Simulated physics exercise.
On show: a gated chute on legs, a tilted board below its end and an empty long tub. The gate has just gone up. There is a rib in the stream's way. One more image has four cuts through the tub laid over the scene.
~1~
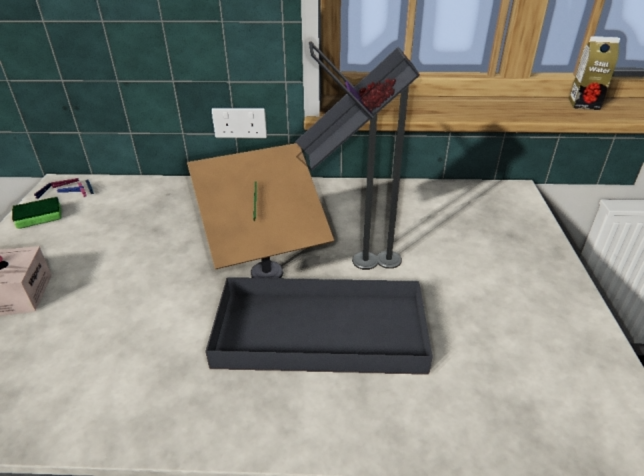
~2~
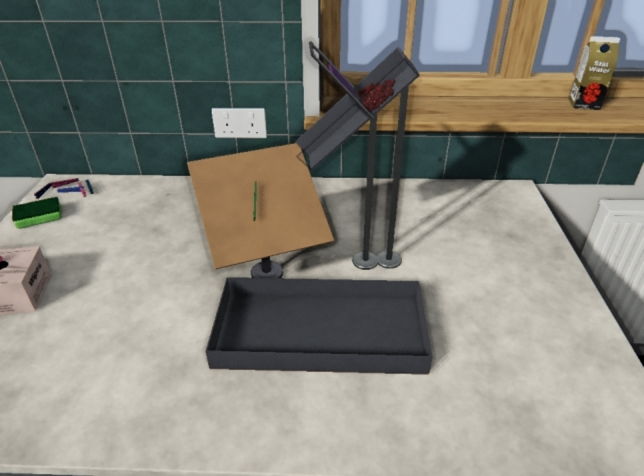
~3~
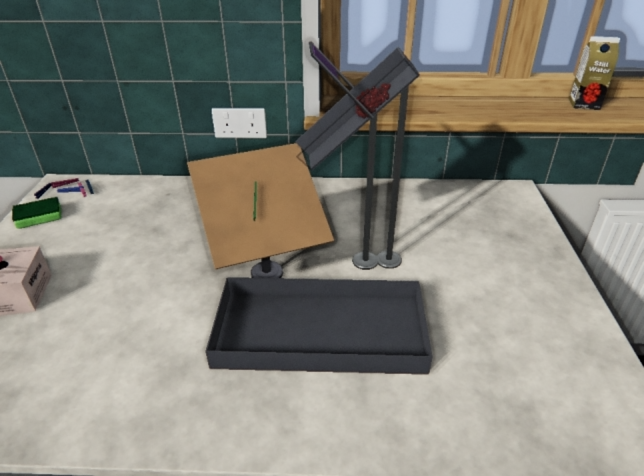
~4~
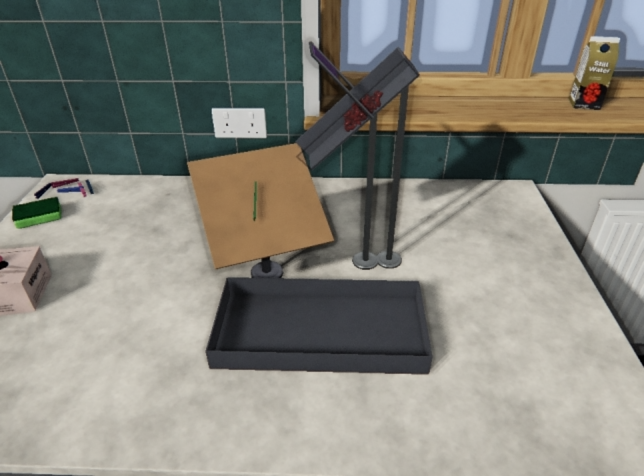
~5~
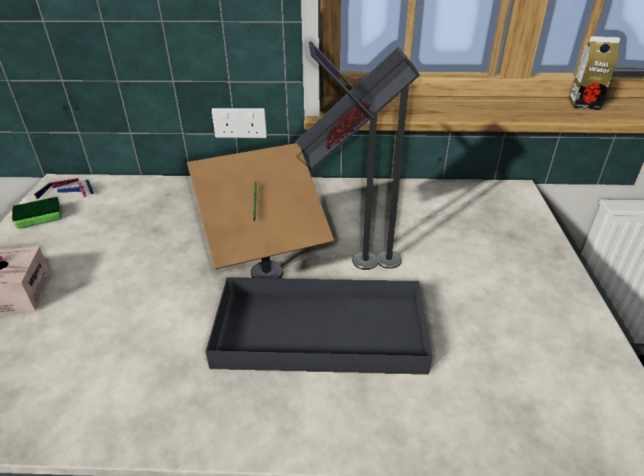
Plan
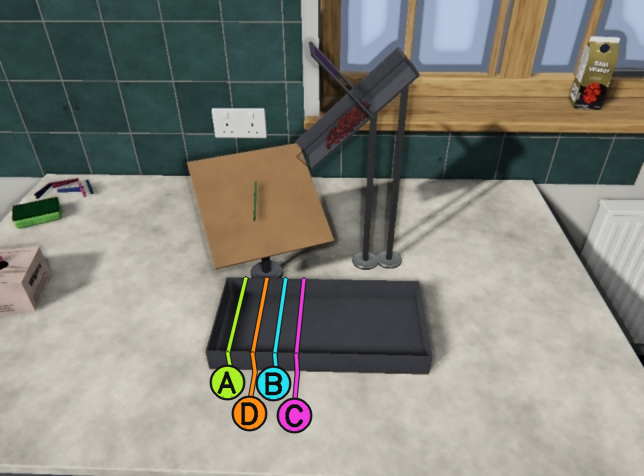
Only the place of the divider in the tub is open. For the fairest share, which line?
I would pick line B.
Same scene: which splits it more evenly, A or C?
It is C.
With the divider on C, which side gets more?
More lands on the left.
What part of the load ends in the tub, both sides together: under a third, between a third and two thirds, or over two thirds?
It is over two thirds.
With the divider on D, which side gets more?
More lands on the right.
On the marked copy, line A crosses the front rim at (227, 352); line B crosses the front rim at (274, 353); line C crosses the front rim at (296, 353); line D crosses the front rim at (252, 352).
With A, of what is caught, a small part on the left of the divider, nearly all on the right.
With B, of what is caught, about half on the left of the divider, about half on the right.
With C, of what is caught, most on the left of the divider, about a quarter on the right.
With D, of what is caught, a small part on the left of the divider, most on the right.
